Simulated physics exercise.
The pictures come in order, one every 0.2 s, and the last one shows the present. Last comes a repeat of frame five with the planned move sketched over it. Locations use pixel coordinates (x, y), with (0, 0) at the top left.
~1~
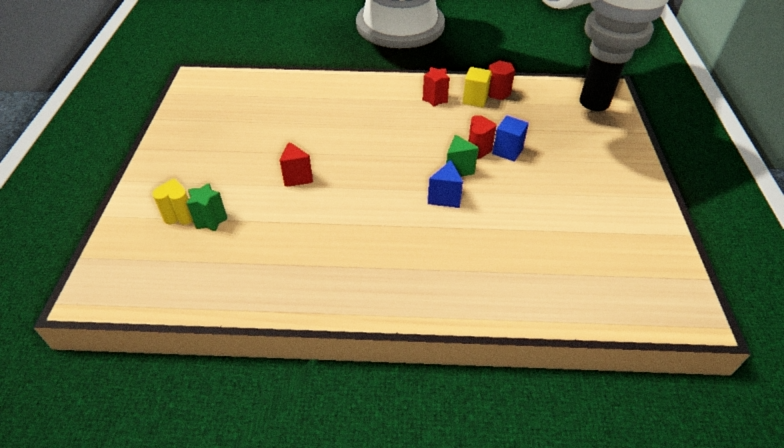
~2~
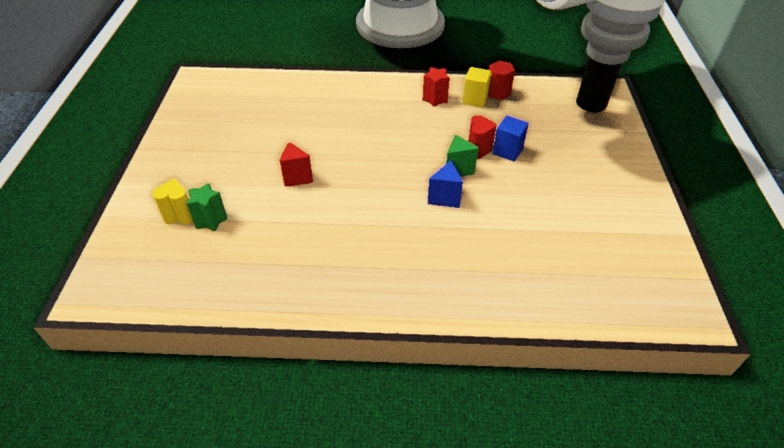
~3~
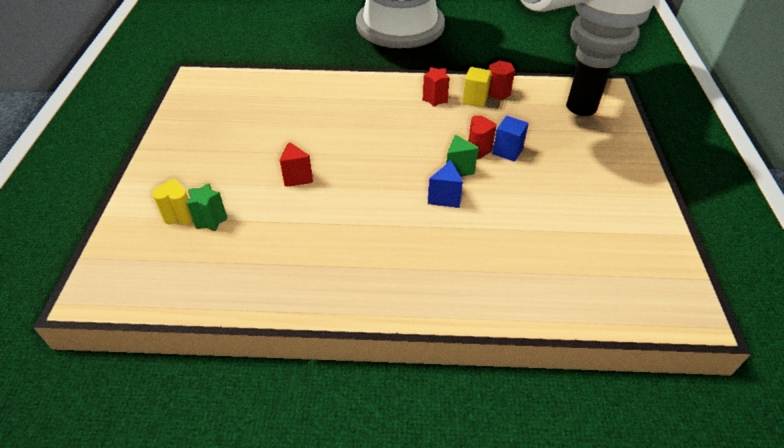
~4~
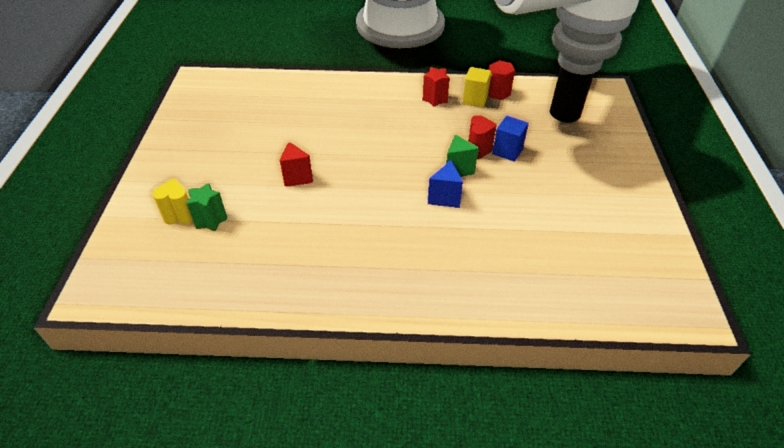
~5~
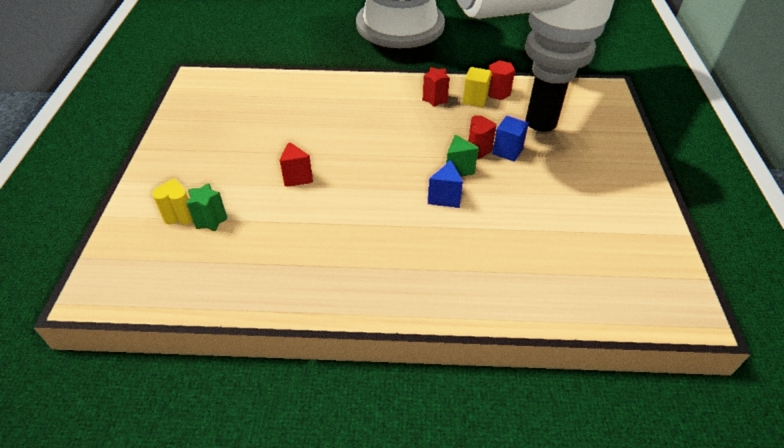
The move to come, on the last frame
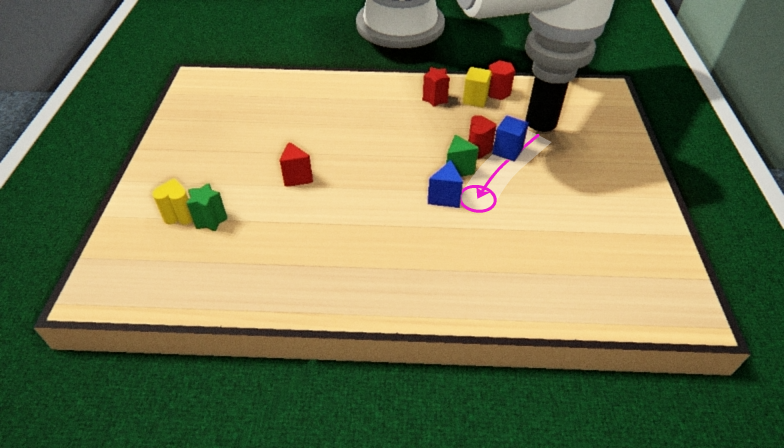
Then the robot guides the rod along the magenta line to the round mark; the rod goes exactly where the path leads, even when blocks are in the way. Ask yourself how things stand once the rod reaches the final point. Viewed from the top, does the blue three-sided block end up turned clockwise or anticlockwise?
Verdict: Counterclockwise.
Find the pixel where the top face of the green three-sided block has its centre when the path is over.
At the end it should sit near (436, 147).
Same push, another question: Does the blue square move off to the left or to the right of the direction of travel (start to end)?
Facing the way the path runs, start to end, you'll find the blue square has shifted right.
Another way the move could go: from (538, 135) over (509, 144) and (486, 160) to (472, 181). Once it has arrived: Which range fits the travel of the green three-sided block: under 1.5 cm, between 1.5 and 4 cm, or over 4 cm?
It ends 1.5 to 4 cm from its spot.
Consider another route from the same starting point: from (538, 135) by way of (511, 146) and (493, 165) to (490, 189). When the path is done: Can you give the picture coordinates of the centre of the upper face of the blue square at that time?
The spot you're after is about (467, 174) in the image.
Drawn move, from (538, 135) through (516, 153) and (495, 174) to (478, 199).
On the path given first. One third of the way, rod at (519, 141); red heart block at (477, 123); blue square at (496, 135), turned 30° clockwise.
Two thirds of the way, rod at (497, 161); green three-sided block at (445, 147), turned 45° clockwise; red heart block at (477, 123); blue square at (469, 151), turned 60° clockwise.
At the end, rod at (480, 186); blue three-sided block at (443, 174), turned 30° anticlockwise; green three-sided block at (436, 147), turned 70° clockwise; red heart block at (477, 123); blue square at (455, 158), turned 90° clockwise.
